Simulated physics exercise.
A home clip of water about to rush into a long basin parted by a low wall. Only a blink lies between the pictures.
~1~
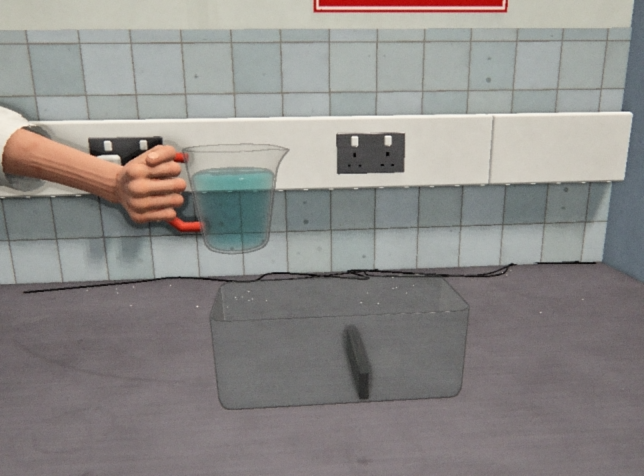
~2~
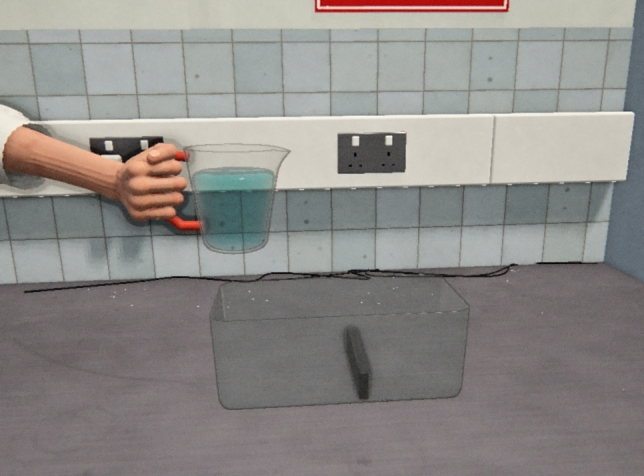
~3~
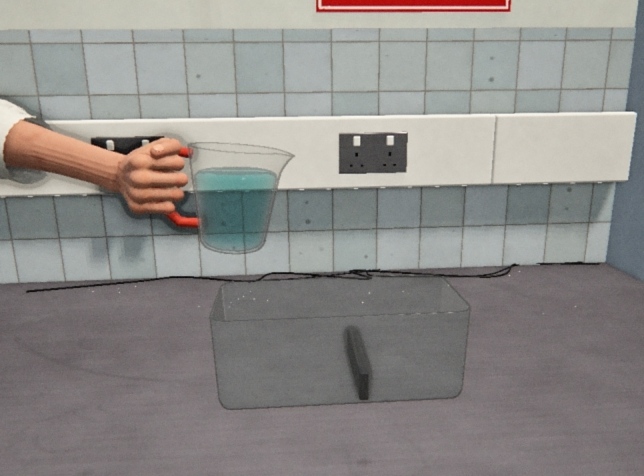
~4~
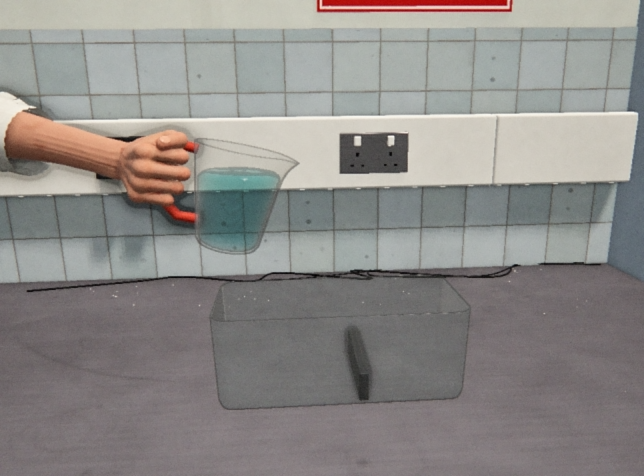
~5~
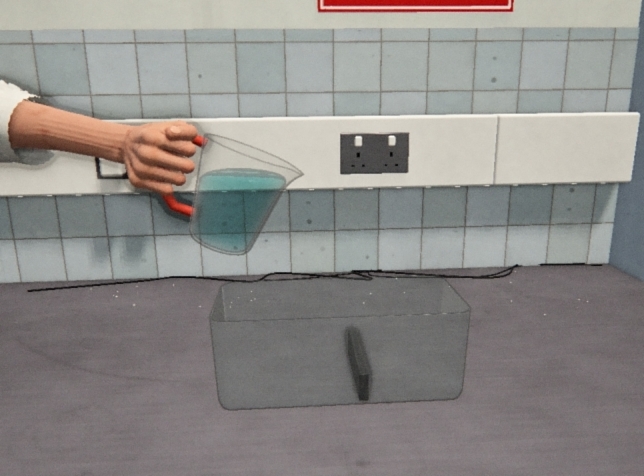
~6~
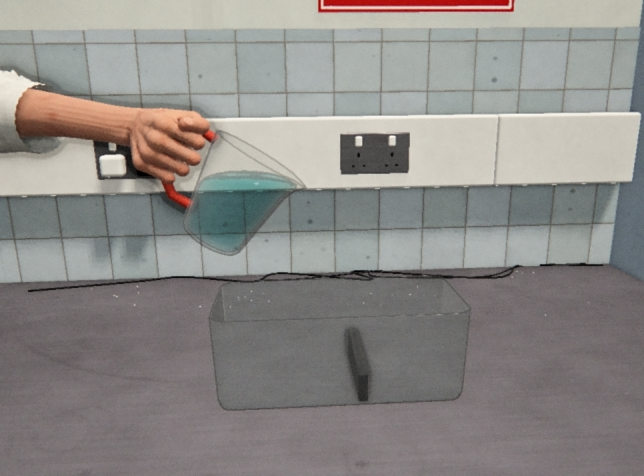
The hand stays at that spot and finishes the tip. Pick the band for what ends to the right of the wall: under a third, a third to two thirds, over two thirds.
It comes to under a third.
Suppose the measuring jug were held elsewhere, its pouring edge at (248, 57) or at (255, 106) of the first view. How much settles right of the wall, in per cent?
In turn 5 and 10 in a hundred.
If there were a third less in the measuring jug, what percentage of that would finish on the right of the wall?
Roughly 5 in a hundred.
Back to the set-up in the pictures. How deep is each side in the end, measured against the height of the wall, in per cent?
The left part 50 per cent, the right part 10.
A moment on, the measuring jug is tipped on its side and 57 per cent is still to pour, 13 is left of the wall and 4 right of it.
Next, the measuring jug is tipped right over and 11 per cent is still to pour, 66 is left of the wall and 10 right of it.
Then the measuring jug is tipped right over and 1 per cent is still to pour, 85 is left of the wall and 10 right of it.
Later the measuring jug is tipped right over and 0 per cent is still to pour, 86 is left of the wall and 11 right of it.
Finally, 85 per cent lies left of the wall, 12 right of it and 3 outside.
